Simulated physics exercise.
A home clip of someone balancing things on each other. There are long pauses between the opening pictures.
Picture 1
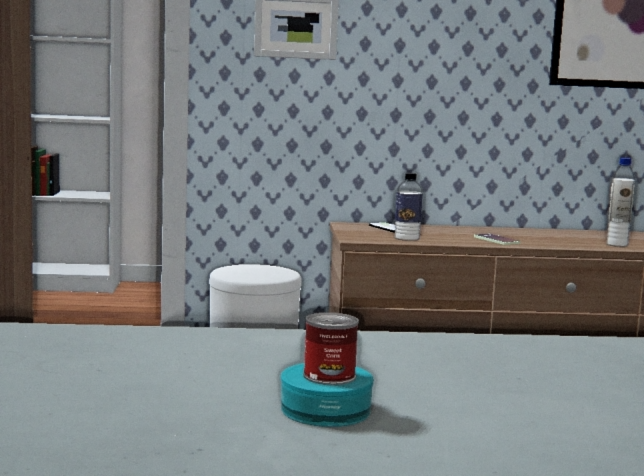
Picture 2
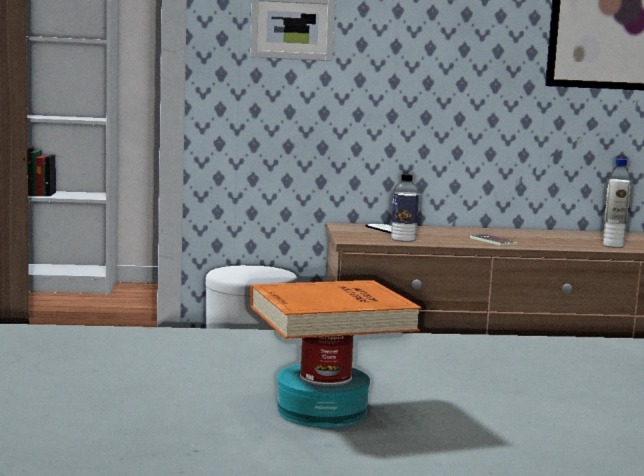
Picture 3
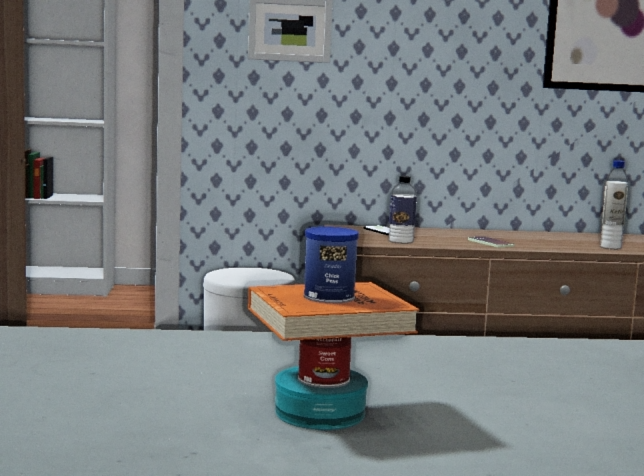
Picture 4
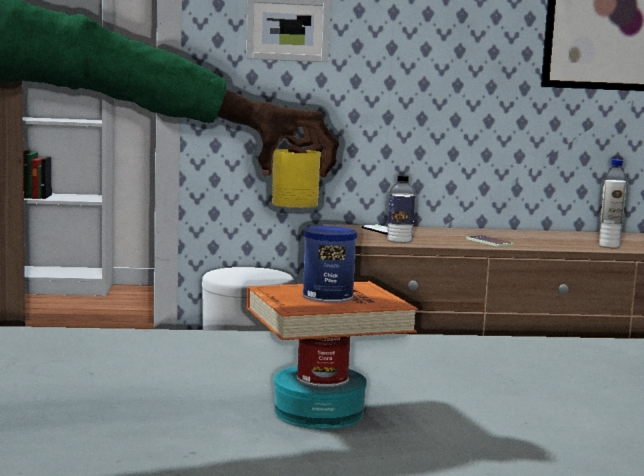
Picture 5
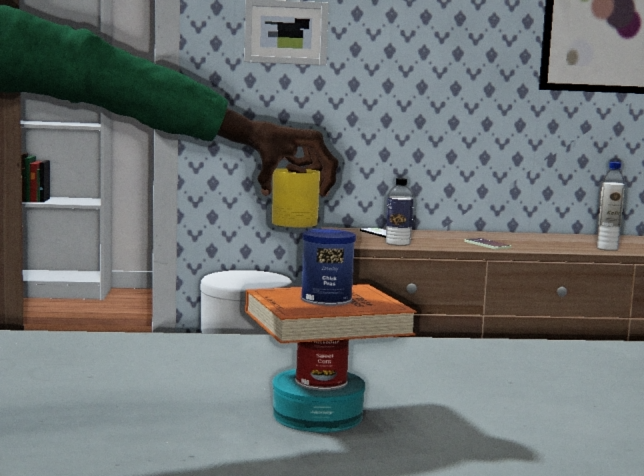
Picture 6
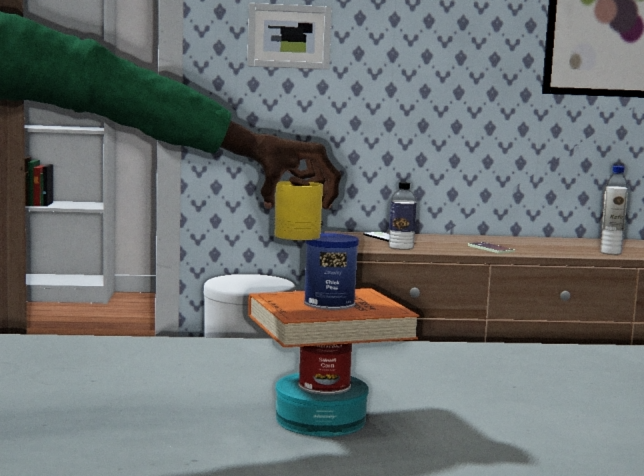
A stack on a table grew from a red can on a teal container to include an orange book and a blue pot, then a hand lowered a yellow cup from above.
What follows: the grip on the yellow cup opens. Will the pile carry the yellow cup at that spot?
The pile loses its balance.
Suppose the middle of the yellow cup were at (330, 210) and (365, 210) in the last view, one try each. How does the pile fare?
In the first case it keeps its balance; in the second case it loses its balance.
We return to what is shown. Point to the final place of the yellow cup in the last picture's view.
Near (212, 395).
Then, 0.40 s after the last picture, yellow cup now fallen.
Then, 0.60 s after the last picture, things are still on the move.
Then, 1.20 s after the last picture, as before.
At rest, fallen, yellow cup; the other 4 in place. Seen from the same camera at the end, yellow cup near (211, 395). The pile comes apart.
